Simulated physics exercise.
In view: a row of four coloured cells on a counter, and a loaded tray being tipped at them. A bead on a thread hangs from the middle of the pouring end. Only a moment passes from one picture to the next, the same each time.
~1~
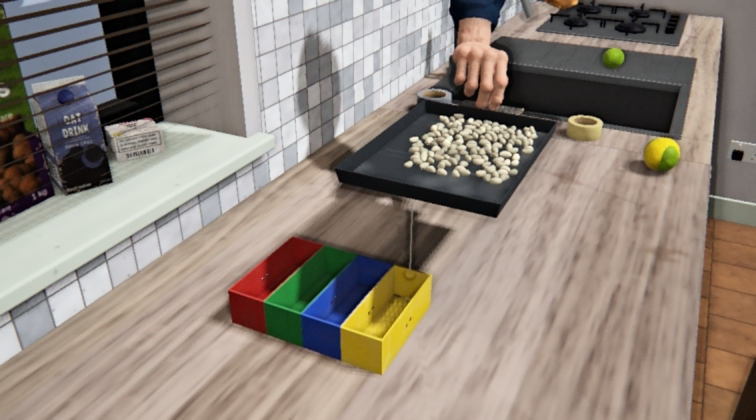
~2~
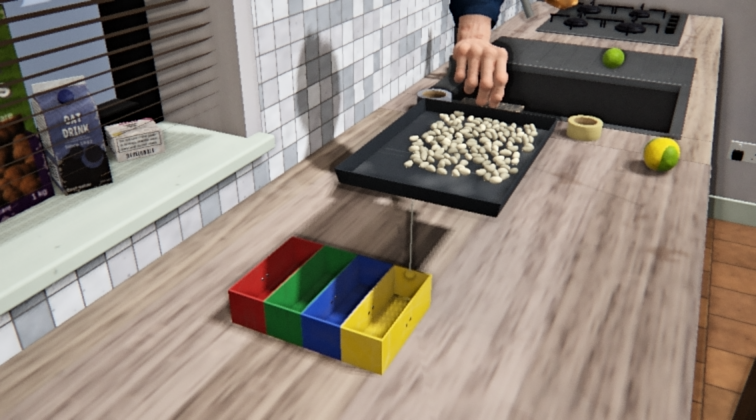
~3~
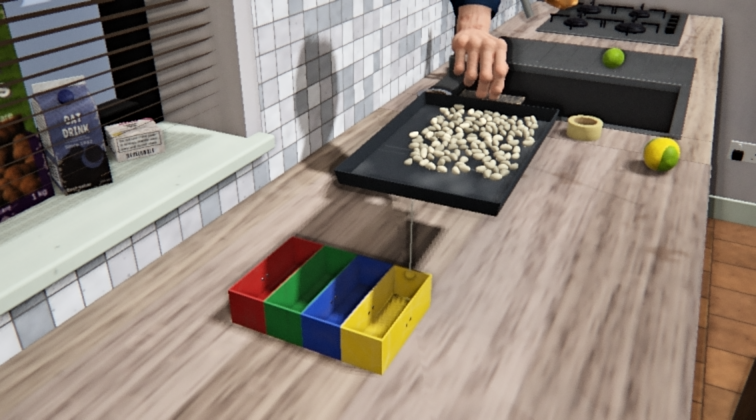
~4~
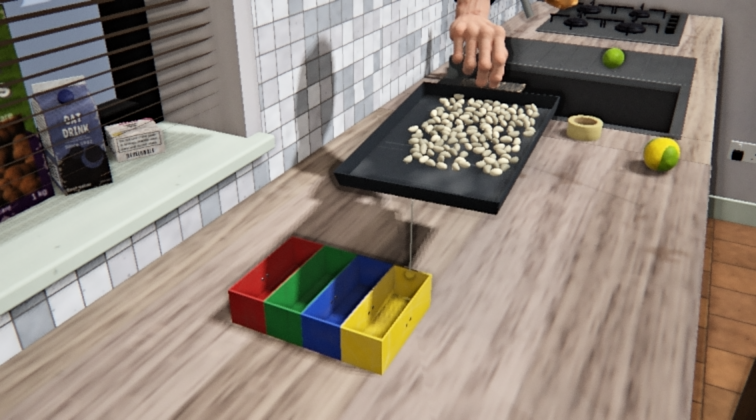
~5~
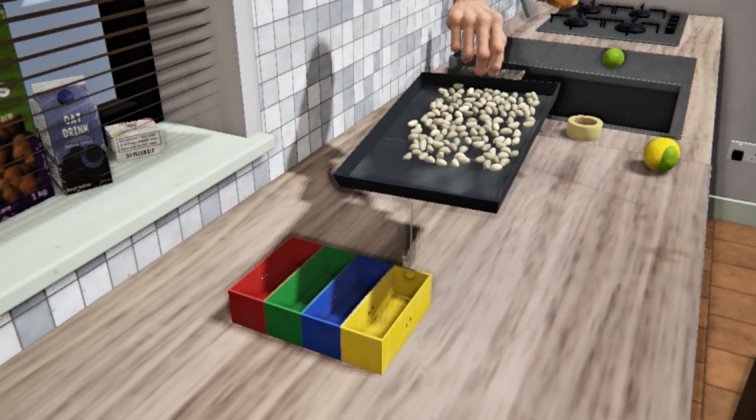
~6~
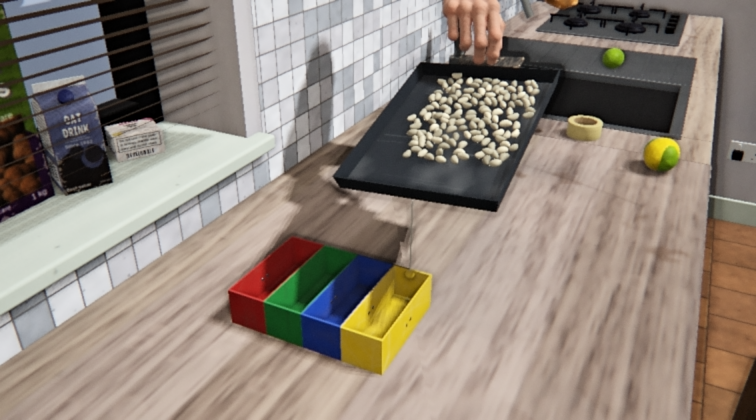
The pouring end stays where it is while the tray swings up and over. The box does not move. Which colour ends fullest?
It favours the blue compartment.
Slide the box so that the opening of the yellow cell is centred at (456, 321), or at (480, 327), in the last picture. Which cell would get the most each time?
In turn: The cell in red; the cell in red.
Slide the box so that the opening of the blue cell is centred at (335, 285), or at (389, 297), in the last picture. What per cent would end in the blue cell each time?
First some 50, then 20 per cent.
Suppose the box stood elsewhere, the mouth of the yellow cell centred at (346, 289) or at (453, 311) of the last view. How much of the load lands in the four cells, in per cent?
About 70 and 90 per cent.
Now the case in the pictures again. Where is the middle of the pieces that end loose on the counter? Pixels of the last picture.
Close to (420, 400).
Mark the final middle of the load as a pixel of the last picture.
Near (345, 321).
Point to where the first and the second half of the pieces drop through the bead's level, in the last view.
First near (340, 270), later near (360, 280).
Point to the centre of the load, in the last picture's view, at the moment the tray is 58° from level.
Around (389, 170).
Just after the last frame, tray tipped steeply; almost all on the tray; just a few falling or outside the box.
A moment on, tray tipped right over; roughly two thirds on the tray; about a tenth in the blue cell; about a tenth in the green cell; about a tenth in the yellow cell; just a few in the red cell; about a tenth falling or outside the box.
Further on, tray tipped past a quarter turn; roughly a third in the blue cell; roughly a quarter in the green cell; roughly a quarter in the yellow cell; just a few in the red cell; about a tenth falling or outside the box.
When it is over, tray tipped past a quarter turn; roughly a third in the blue cell; roughly a quarter in the green cell; roughly a quarter in the yellow cell; just a few in the red cell; about a tenth outside the box.
